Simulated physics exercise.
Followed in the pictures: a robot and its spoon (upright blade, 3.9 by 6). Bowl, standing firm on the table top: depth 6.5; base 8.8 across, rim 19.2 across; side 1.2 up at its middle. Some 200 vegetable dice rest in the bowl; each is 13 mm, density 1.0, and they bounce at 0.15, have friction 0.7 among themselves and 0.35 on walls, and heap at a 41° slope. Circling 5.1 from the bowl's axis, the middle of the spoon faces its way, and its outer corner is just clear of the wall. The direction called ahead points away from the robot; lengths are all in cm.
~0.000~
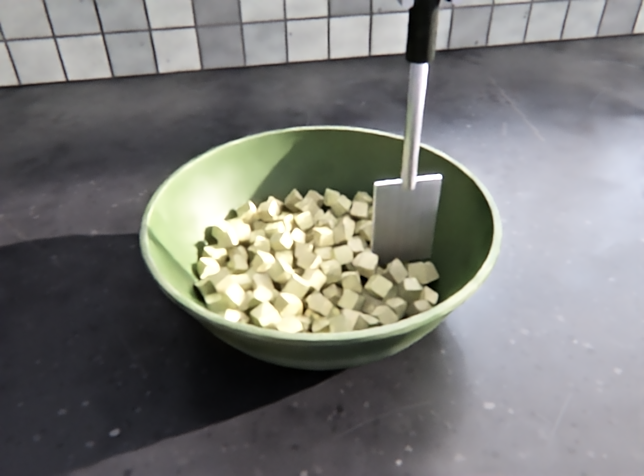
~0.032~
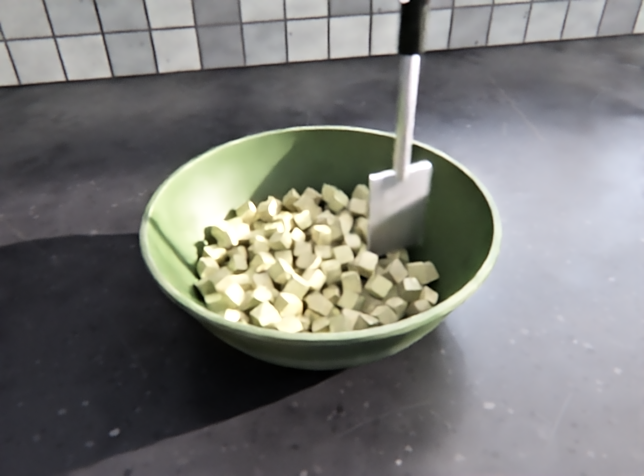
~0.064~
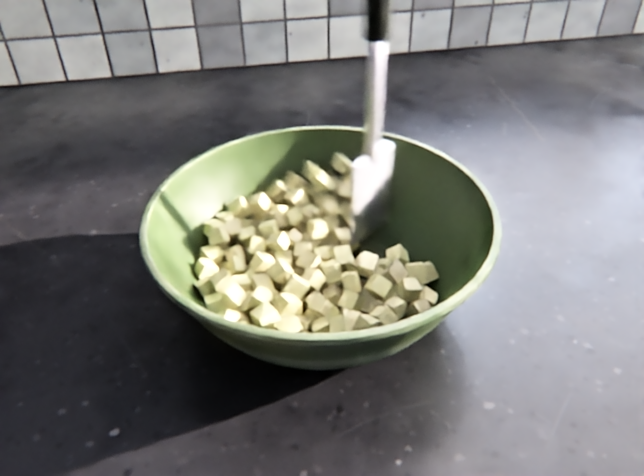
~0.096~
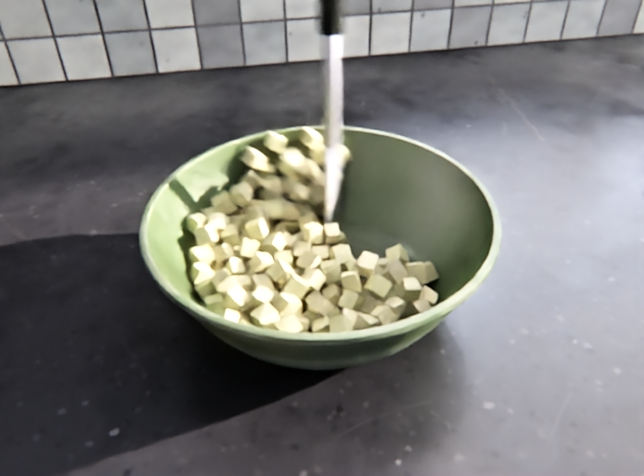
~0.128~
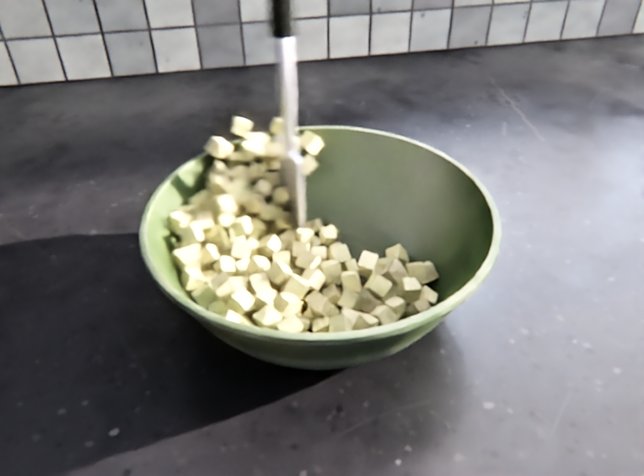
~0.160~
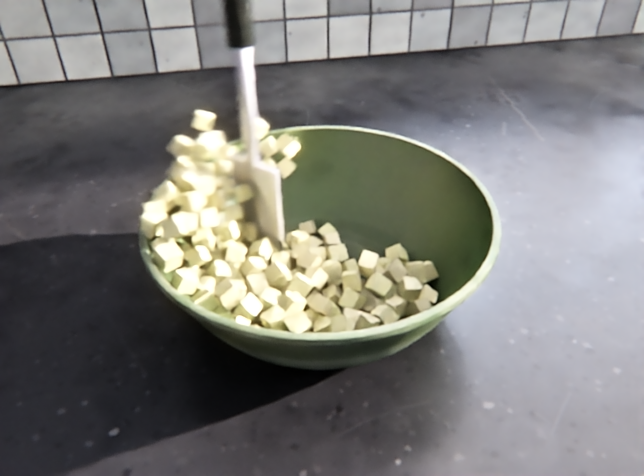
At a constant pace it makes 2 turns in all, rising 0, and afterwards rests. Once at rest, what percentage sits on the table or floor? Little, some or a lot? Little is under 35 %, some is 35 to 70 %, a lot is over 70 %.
Some.
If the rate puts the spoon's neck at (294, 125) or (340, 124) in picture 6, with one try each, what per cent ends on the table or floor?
Near 35 per cent for the first, near 20 per cent for the second.
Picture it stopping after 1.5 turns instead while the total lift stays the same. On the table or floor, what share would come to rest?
Close to 40 in a hundred.
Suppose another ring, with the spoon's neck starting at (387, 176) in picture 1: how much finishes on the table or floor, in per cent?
About 25 %.
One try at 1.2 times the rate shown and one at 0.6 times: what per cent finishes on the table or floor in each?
55 % and 25 %.
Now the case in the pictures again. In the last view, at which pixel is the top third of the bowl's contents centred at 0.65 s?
About (266, 306).
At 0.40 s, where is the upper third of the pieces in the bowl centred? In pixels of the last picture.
About (406, 189) in the last picture.
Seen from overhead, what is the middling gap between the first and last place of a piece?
Around 13 cm.
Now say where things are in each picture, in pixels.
The first frame shows the spoon neck at (410, 157), 0° round; upper third of the load around (303, 264), from x 210 to 425, top at y 200; 204 in the bowl.
The second frame shows the spoon neck at (403, 148), 12° round; upper third of the load around (303, 262), from x 205 to 425, top at y 195.
The third frame shows the spoon neck at (373, 131), 41° round; upper third of the load around (303, 242), from x 205 to 425, top at y 165.
The fourth frame shows the spoon neck at (331, 123), 71° round; upper third of the load around (278, 225), from x 195 to 425, top at y 140.
The fifth frame shows the spoon neck at (288, 126), 101° round; upper third of the load around (244, 220), from x 180 to 425, top at y 130.
The sixth frame shows the spoon neck at (251, 139), 131° round; upper third of the load around (213, 221), from x 155 to 425, top at y 120; 203 in the bowl, 1 in flight or on the tool.
After 0.40 s, 359° round, highest piece 8 above the table; 149 in the bowl, 32 on the table or floor, 23 in flight or on the tool.
After 0.65 s, 227° round, highest piece 8 above the table; 122 in the bowl, 74 on the table or floor, 8 in flight or on the tool.
After 0.97 s, 0° round, highest piece 5 above the table; 102 in the bowl, 101 on the table or floor, 1 in flight or on the tool.
After 1.67 s, 0° round, highest piece 5 above the table; 102 in the bowl, 102 on the table or floor.
In the end, 102 in the bowl, 102 on the table or floor. That is 50 % on the table or floor.
